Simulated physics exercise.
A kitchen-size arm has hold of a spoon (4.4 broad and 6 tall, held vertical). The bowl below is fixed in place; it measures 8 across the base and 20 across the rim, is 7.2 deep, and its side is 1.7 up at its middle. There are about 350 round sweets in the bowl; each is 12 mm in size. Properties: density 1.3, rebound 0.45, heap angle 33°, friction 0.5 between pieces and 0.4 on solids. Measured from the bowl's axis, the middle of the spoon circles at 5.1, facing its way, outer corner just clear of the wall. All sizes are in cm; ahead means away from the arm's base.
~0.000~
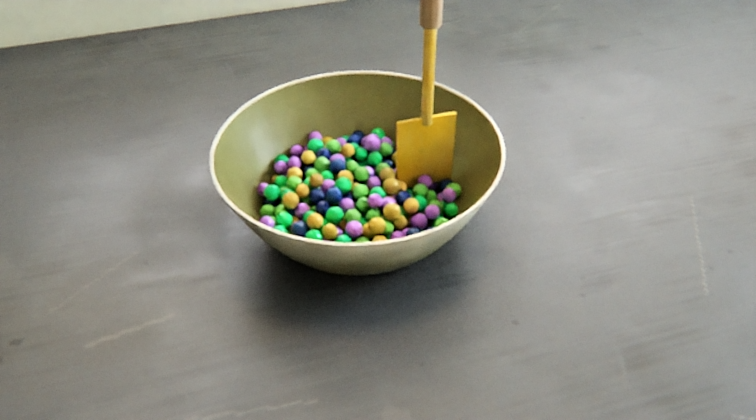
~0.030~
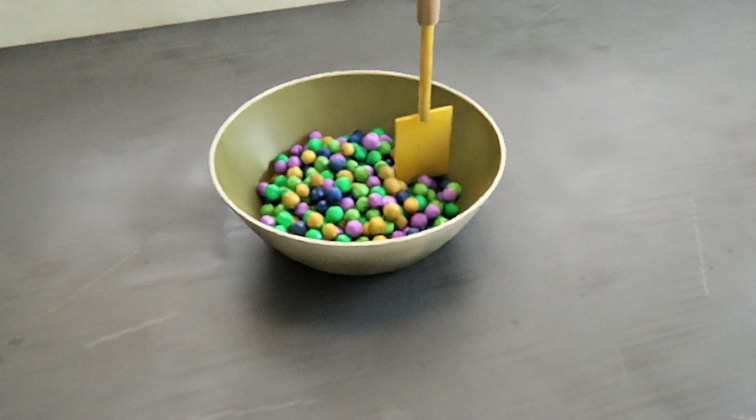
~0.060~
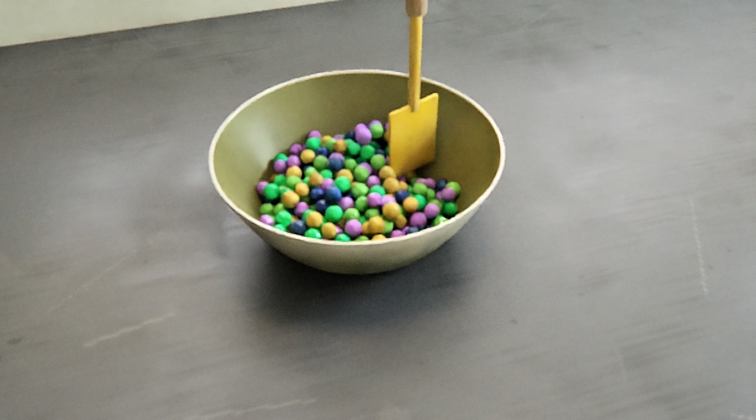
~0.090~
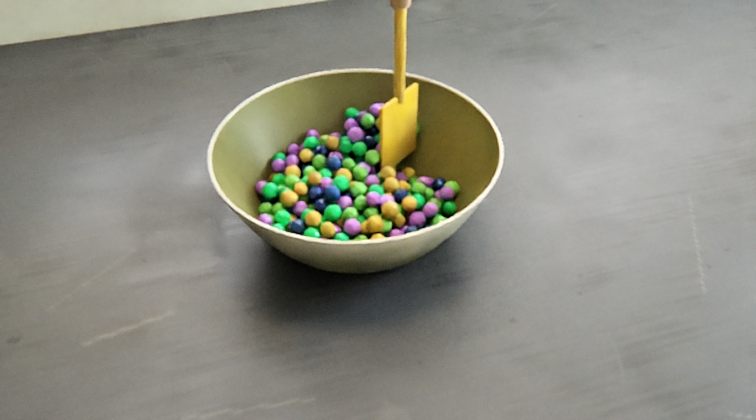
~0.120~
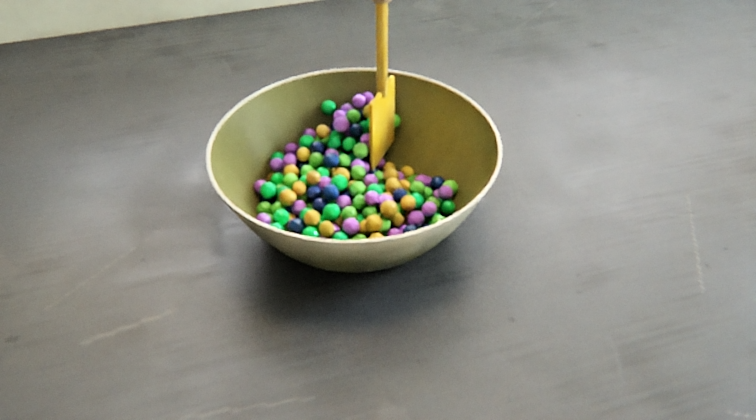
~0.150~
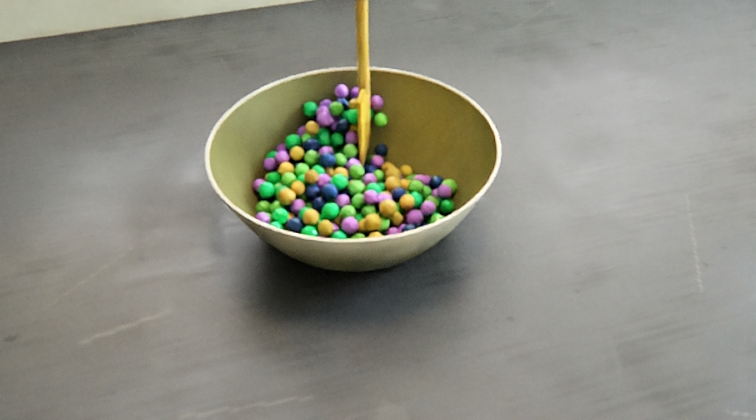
In a wide bowl, a yellow spoon sweeps leftward, pushing colourful balls up the back.
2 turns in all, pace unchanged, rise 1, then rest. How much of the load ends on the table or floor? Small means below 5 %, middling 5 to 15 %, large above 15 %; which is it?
Verdict: Middling.
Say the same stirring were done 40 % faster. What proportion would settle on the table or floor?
20 %.
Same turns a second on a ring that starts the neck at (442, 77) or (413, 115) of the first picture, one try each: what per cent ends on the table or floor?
Near 0 per cent and near 5 per cent, in that order.
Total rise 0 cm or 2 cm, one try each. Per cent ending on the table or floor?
I'd reckon around 10 and 5 per cent.
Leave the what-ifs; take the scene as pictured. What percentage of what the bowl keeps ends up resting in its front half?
Roughly 50 percent of it.
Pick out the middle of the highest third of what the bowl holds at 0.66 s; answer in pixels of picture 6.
Upper-third centre: Approx. (434, 160) px.
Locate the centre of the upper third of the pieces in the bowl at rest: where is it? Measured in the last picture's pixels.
The centre sits around (391, 167) in the last picture.
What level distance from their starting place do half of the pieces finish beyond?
Something like 7 centimetres, give or take.
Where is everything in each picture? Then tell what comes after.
In the first frame, the spoon neck at (428, 99), 0° round; upper third of the load around (353, 190), from x 265 to 455, top at y 135; 351 in the bowl.
In the second frame, the spoon neck at (425, 95), 6° round; upper third of the load around (353, 186), from x 265 to 455, top at y 135.
In the third frame, the spoon neck at (414, 86), 20° round; upper third of the load around (352, 183), from x 265 to 450, top at y 130.
In the fourth frame, the spoon neck at (400, 78), 35° round; upper third of the load around (351, 180), from x 265 to 450, top at y 110.
In the fifth frame, the spoon neck at (382, 72), 50° round; upper third of the load around (342, 176), from x 260 to 450, top at y 100.
In the sixth frame, the spoon neck at (363, 68), 66° round; upper third of the load around (335, 170), from x 260 to 450, top at y 90; 351 in the bowl.
After 0.66 s, 323° round, highest piece 8 above the table; 339 in the bowl, 9 on the table or floor, 3 in flight or on the tool.
After 1.17 s, 221° round, highest piece 9 above the table; 325 in the bowl, 23 on the table or floor, 3 in flight or on the tool.
After 1.63 s, 0° round, highest piece 6 above the table; 321 in the bowl, 30 on the table or floor.
After 2.33 s, 0° round, highest piece 6 above the table; 321 in the bowl, 30 on the table or floor.
In the end, 321 in the bowl, 30 on the table or floor. That is 9 % on the table or floor.
